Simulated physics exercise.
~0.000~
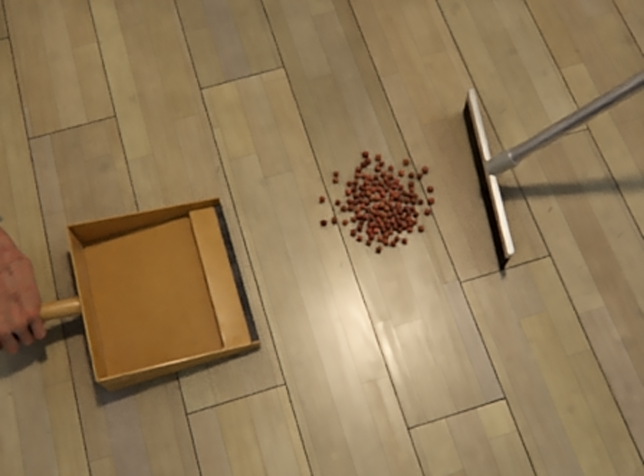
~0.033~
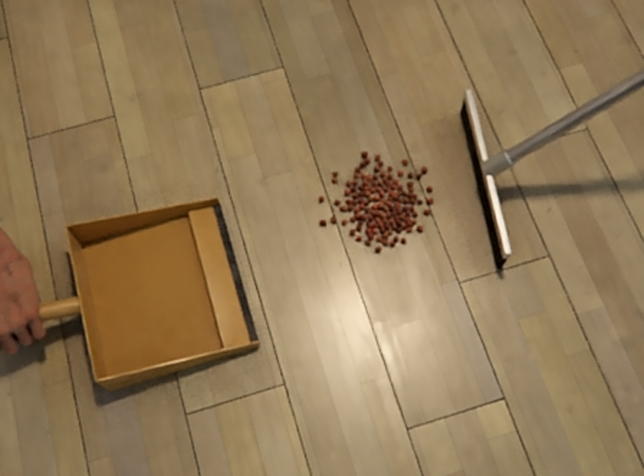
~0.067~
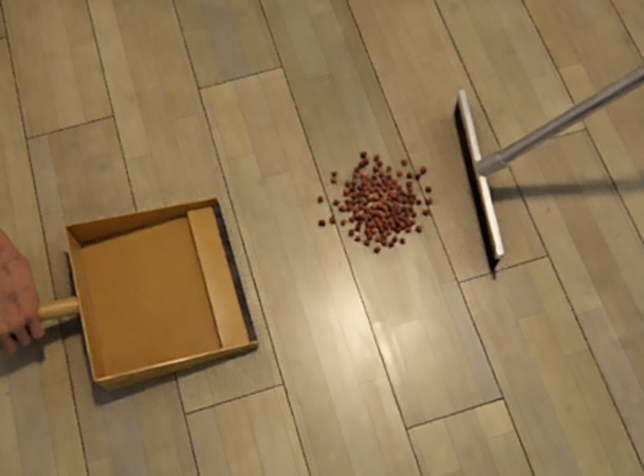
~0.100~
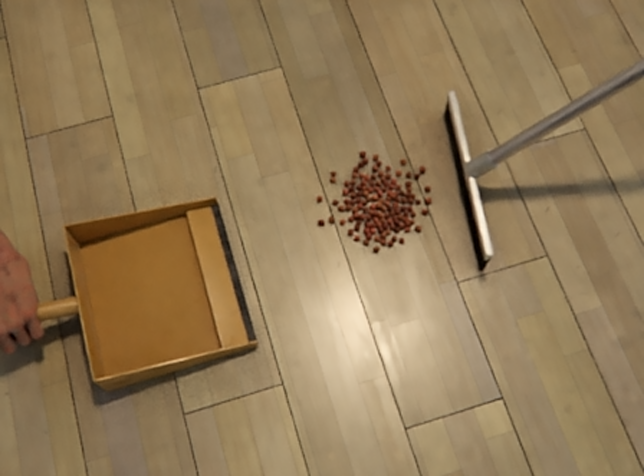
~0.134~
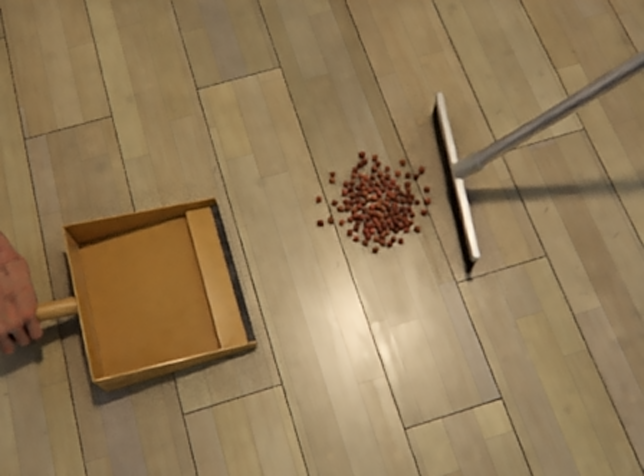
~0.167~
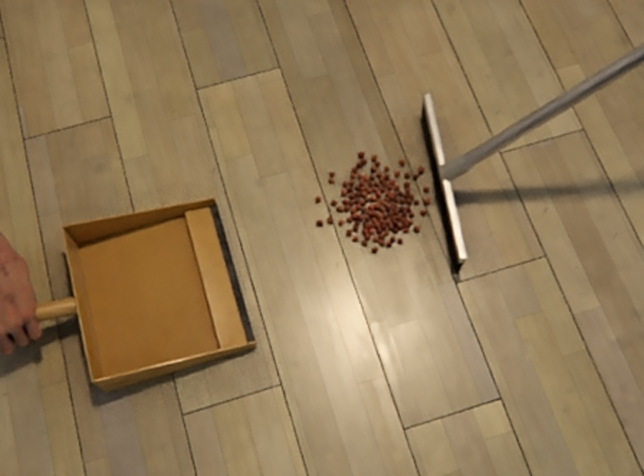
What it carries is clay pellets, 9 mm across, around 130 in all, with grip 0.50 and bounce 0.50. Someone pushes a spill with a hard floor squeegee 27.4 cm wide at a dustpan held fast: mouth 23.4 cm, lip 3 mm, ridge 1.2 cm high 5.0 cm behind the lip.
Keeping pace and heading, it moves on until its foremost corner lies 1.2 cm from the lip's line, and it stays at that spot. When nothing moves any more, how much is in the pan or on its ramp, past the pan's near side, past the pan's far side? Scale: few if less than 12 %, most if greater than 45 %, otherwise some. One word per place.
In the pan or on its ramp - some; past the pan's near side - few; past the pan's far side - some.
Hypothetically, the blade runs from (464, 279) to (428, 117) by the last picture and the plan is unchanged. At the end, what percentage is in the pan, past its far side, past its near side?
That ends as pan 5, far 20, and near 0.
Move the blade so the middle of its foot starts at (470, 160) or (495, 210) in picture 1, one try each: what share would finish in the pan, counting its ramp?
I'd put it near 30 per cent for the first and near 15 per cent for the second.
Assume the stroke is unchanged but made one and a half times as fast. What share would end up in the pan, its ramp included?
Share: About 30 %.
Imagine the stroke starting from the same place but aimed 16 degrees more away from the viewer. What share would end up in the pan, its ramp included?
In that case around 10 per cent.
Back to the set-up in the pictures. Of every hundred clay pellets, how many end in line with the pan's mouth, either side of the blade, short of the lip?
Some 40 per cent end up there.
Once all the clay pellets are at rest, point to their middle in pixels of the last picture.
Look around (220, 223) in the last picture.
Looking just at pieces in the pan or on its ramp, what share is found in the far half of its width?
90 per cent.
After 0.45 s, middle of the blade 19 cm from the lip; 0 % over the lip, far side 15 %, near side 0 %.
Then, at 0.64 s, middle of the blade 9 cm from the lip; 0 % over the lip, far side 25 %, near side 0 %.
Then, at 0.95 s, middle of the blade 3 cm from the lip; 35 % over the lip, far side 30 %, near side 0 %.
By 1.5 s all is still; pan 30 %, near side 0 %, far side 30 %, in front of the lip or behind the blade 40 %.
